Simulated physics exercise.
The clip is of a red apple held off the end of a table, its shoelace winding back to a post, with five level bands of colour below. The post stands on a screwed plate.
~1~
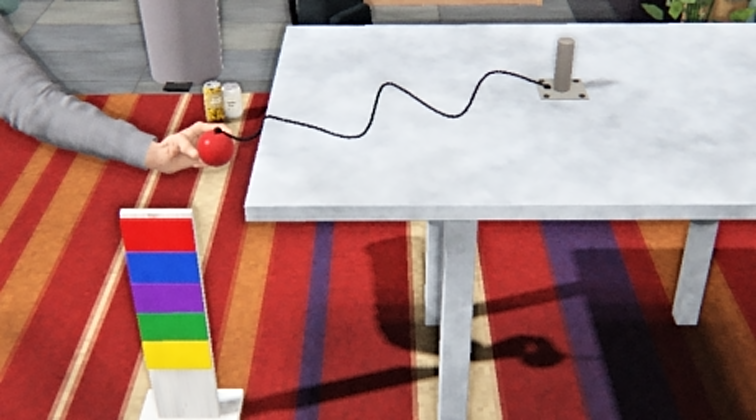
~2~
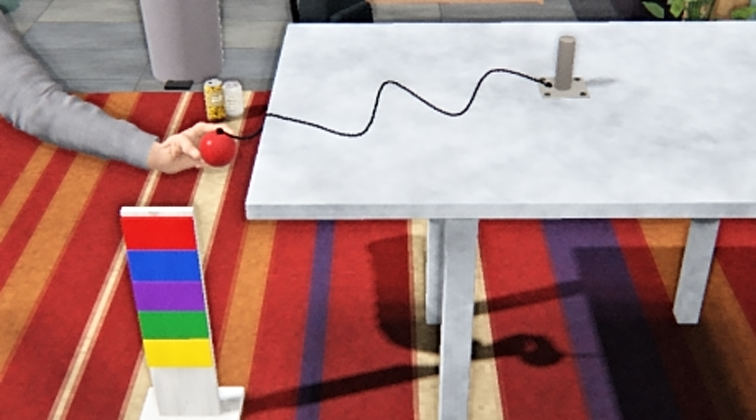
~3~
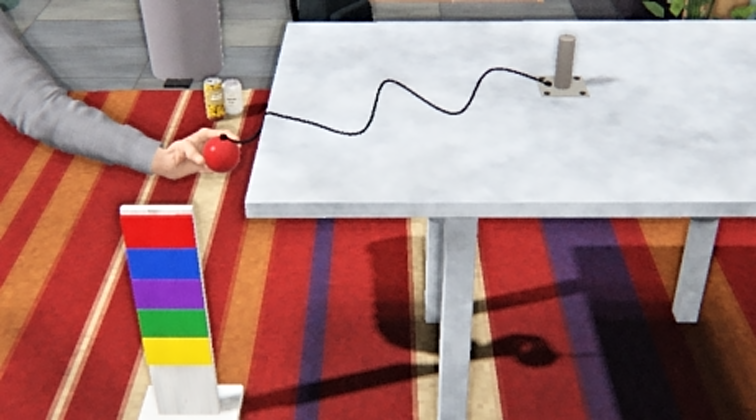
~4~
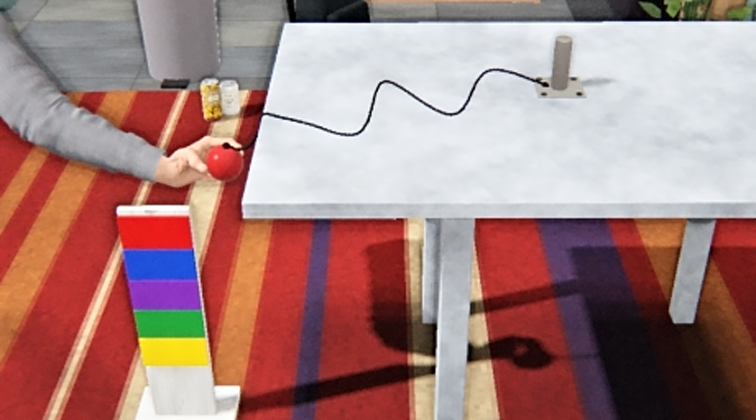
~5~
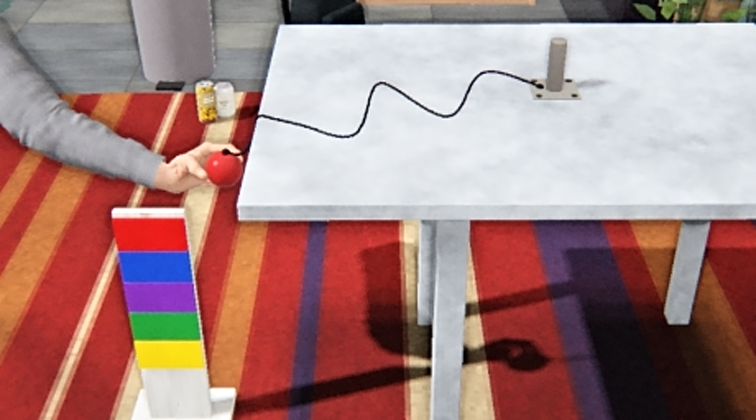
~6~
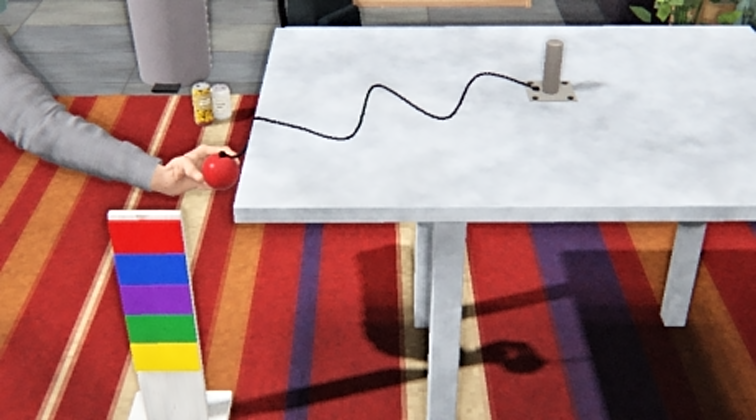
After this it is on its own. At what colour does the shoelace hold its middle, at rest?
The yellow one.
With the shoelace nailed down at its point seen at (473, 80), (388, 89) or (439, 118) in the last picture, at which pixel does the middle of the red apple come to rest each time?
Try by try, around (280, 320), (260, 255) and (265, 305).
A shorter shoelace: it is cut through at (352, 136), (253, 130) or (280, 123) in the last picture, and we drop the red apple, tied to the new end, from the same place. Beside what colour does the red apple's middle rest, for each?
One after the other, red; green; purple.
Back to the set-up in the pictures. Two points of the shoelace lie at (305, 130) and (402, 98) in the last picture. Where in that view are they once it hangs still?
They go to (273, 250) and to (296, 105).
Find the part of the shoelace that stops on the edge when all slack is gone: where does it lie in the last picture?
That spot is around (377, 86).
Soon after, apple near (250, 350); level with yellow.
After that, apple near (302, 333); level with yellow.
And then, apple near (258, 351); level with yellow.
In the end, apple near (284, 349); level with yellow. The shoelace holds its middle at yellow.
